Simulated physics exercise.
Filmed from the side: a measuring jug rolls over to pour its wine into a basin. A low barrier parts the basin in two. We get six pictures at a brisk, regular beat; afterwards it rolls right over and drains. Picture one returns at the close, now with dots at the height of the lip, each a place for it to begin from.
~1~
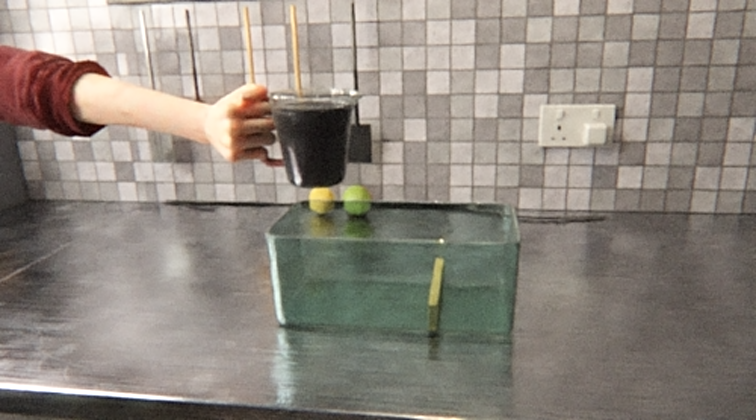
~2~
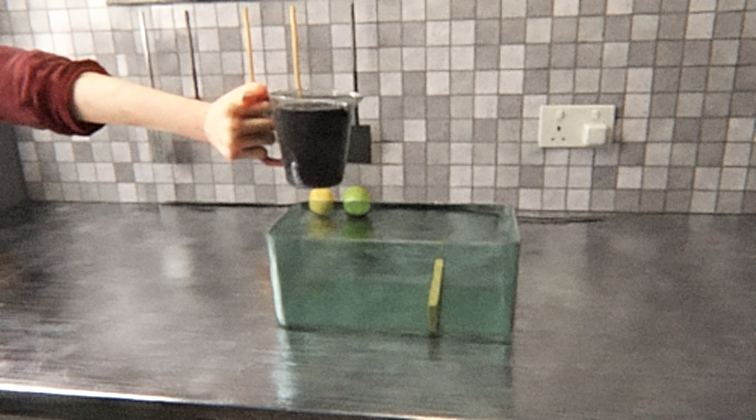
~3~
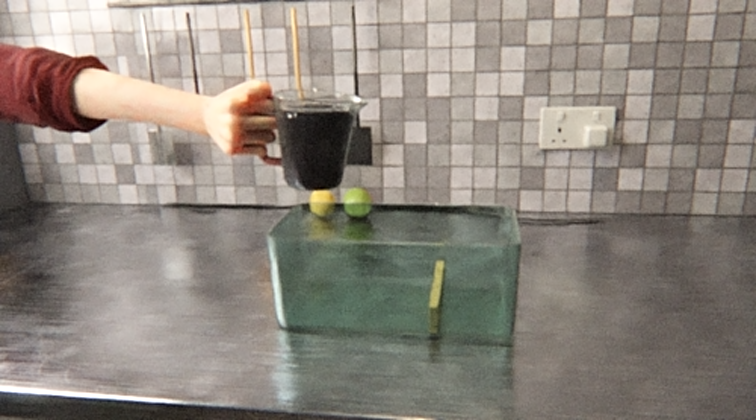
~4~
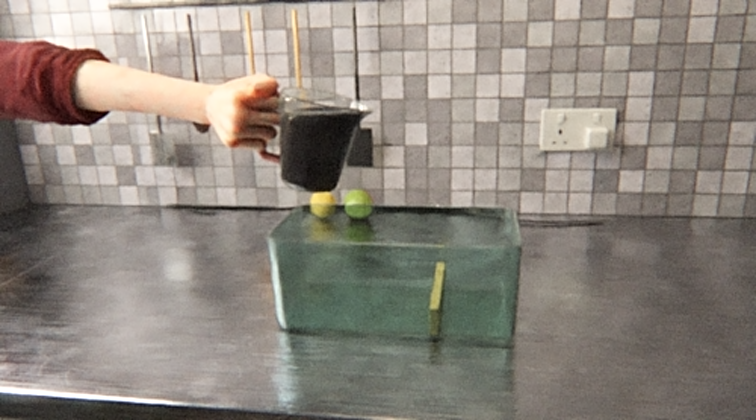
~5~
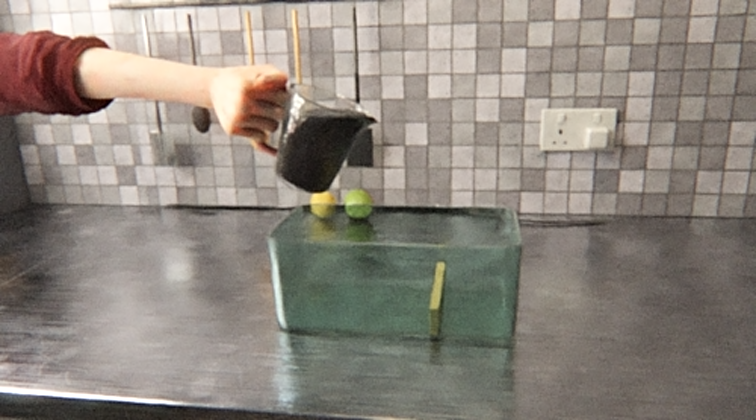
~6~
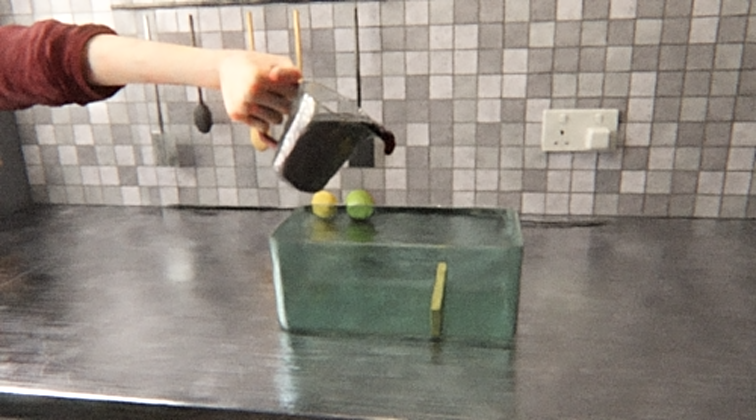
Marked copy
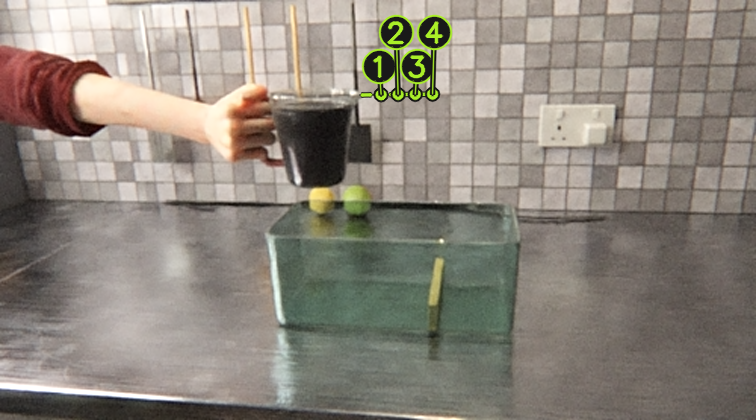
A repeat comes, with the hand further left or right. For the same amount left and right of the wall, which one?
1 is best.
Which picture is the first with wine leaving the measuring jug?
Picture 6.
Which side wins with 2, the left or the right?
The right side.
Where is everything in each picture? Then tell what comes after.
In the first frame, upright, lip at (362, 94); basin from (277, 321) to (514, 333); top of the wall at (437, 279); nothing has left yet.
In the second frame, upright, lip at (362, 97); nothing has left yet.
In the third frame, tipped about 6°, lip at (366, 102); nothing has left yet.
In the fourth frame, tipped about 13°, lip at (371, 111); nothing has left yet.
In the fifth frame, tipped about 22°, lip at (376, 121); nothing has left yet.
In the sixth frame, tipped about 33°, lip at (380, 134); wine is over the lip, down to (388, 152).
In lime, 1 at (381, 94); 2 at (398, 94); 3 at (415, 94); 4 at (432, 94).
With 1, about 50 % ends left of the wall and 49 % right of it.
With 2, about 28 % ends left of the wall and 71 % right of it.
With 3, about 19 % ends left of the wall and 79 % right of it.
With 4, about 25 % ends left of the wall and 73 % right of it.
